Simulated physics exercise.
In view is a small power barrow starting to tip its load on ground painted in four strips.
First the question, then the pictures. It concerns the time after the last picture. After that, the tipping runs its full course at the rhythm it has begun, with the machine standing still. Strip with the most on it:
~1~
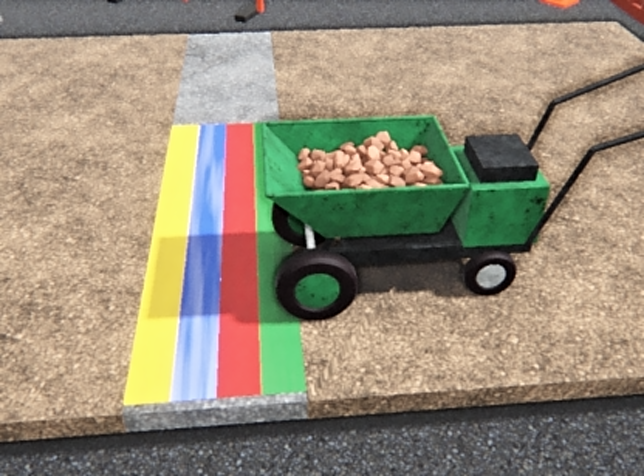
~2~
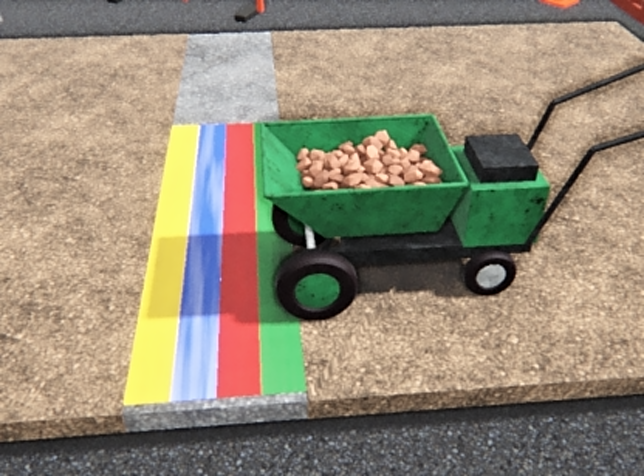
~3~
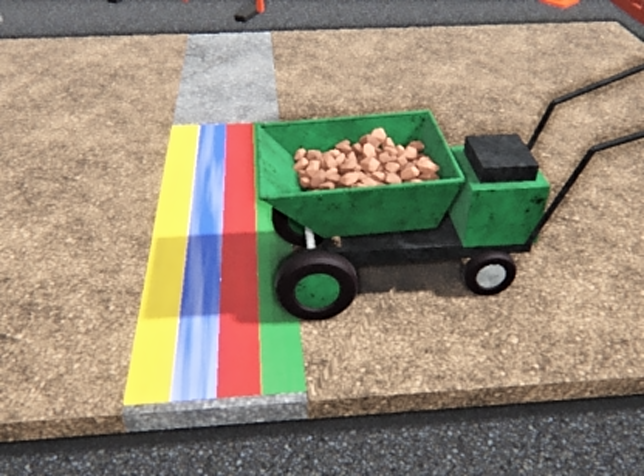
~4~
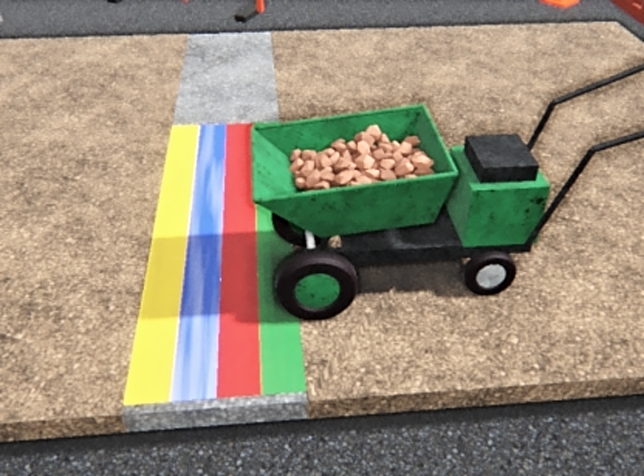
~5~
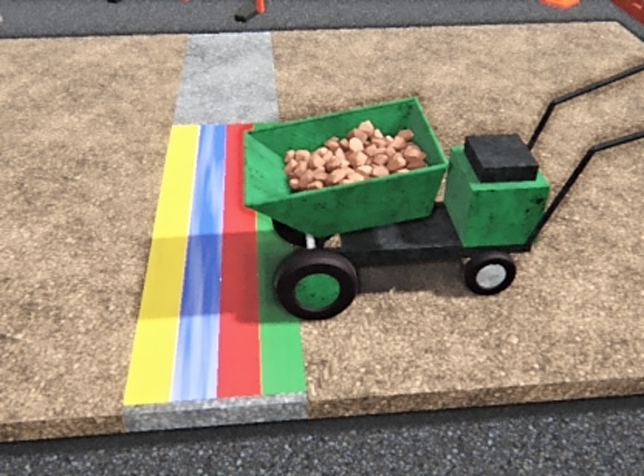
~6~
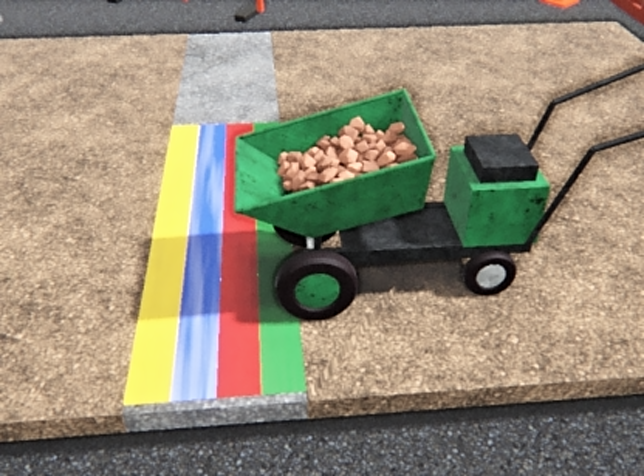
Yellow strip.
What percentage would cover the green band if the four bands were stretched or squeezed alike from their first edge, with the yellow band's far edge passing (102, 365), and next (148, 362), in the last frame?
Shares in order: Close to 0 %; close to 0 %.
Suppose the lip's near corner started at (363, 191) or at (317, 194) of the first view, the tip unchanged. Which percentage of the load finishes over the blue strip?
Roughly 20 per cent, then roughly 30 per cent.
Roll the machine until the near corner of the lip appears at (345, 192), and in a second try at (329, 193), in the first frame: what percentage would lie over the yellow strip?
Near 10 % and 20 %.
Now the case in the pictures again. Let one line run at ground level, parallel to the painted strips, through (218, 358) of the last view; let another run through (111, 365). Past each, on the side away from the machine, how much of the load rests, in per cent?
Respectively 80 and 20 %.
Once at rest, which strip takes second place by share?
The runner-up is blue.
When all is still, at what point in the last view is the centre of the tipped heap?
I'd put the middle somewhere around (156, 285).
Soon, skip tipped steeply; all in the skip.
A while on, skip tipped right over; about two thirds in the skip; a small part over the blue strip; about a quarter over the yellow strip; a stray few off the paint.
Towards the end, skip tipped right over; about a quarter in the skip; a small part over the blue strip; about a third over the yellow strip; about a quarter off the paint.
Finally, skip tipped right over; about a quarter in the skip; none over the green strip; none over the red strip; a small part over the blue strip; about a third over the yellow strip; about a quarter off the paint.
